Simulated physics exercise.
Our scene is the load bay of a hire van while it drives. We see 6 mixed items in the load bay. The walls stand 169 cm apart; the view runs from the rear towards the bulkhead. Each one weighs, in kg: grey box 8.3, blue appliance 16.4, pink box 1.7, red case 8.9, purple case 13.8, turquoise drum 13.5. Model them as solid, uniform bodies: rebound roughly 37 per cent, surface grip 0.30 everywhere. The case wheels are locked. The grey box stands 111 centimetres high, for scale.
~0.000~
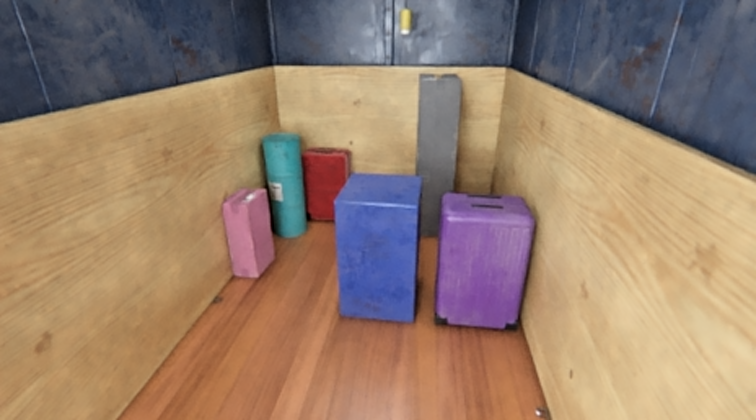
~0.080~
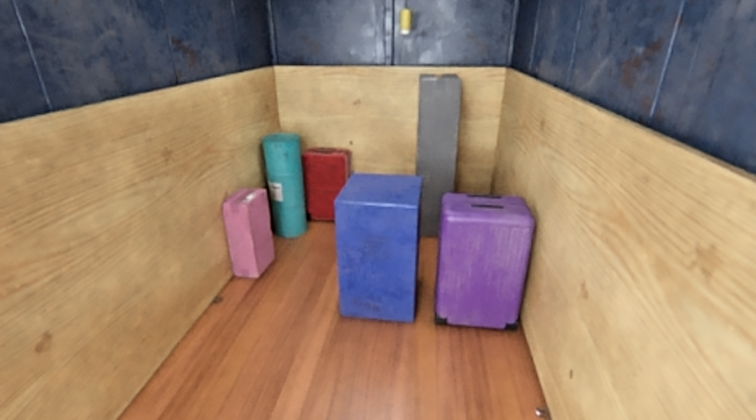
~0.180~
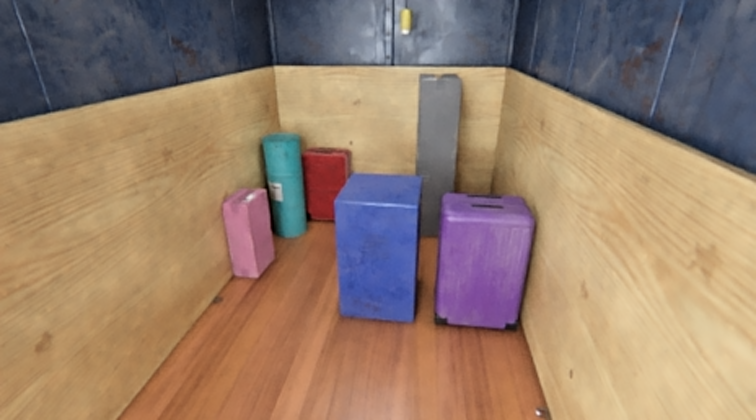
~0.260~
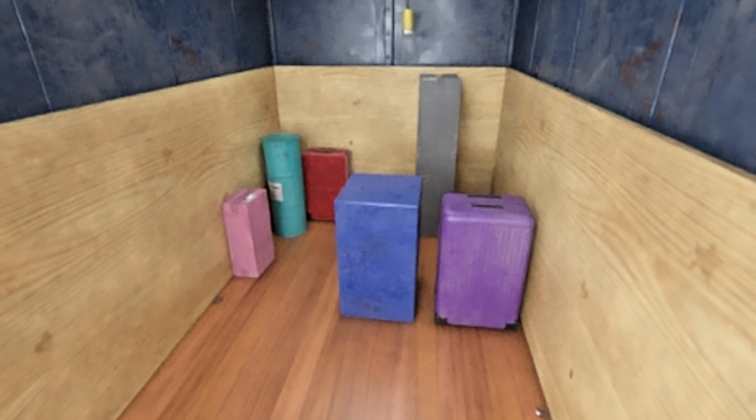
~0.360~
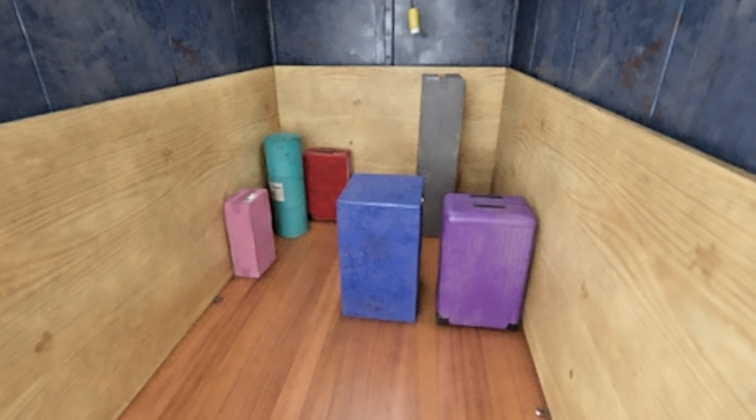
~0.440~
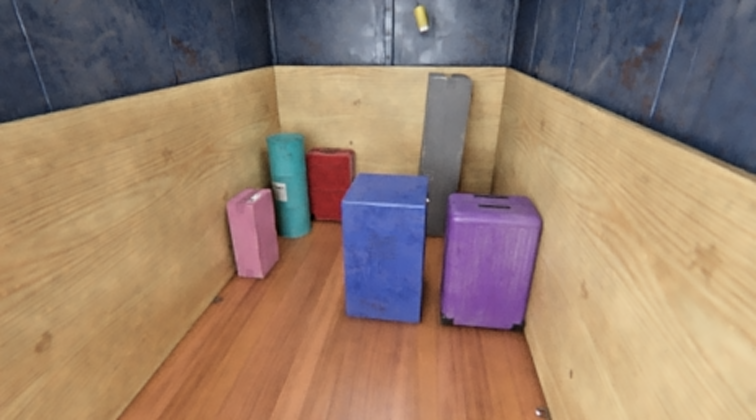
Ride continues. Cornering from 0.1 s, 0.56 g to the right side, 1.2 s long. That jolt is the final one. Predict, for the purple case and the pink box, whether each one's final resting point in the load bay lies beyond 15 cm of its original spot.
The purple case remains in place; the pink box is displaced.
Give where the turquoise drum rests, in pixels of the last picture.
Resting point, approx. (432, 192) px.
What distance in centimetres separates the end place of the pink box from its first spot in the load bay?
Net shift near 68 cm.
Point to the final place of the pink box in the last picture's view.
Near (359, 237).
Around 0.74 s, push 0.56 g right; pink box shifted 26 cm near (291, 235); purple case shifted 4 cm near (486, 262); grey box at 14° to upright.
Around 1.14 s, push 0.37 g right; pink box shifted 68 cm near (358, 237); purple case shifted 4 cm near (486, 262); turquoise drum at 6° to upright.
Finally (5.1 s), not toppled but over 15 cm from the start, grey box, pink box, red case and turquoise drum; the other 2 still in place (within 15 cm). In the last view, purple case near (486, 262), pink box near (359, 237).
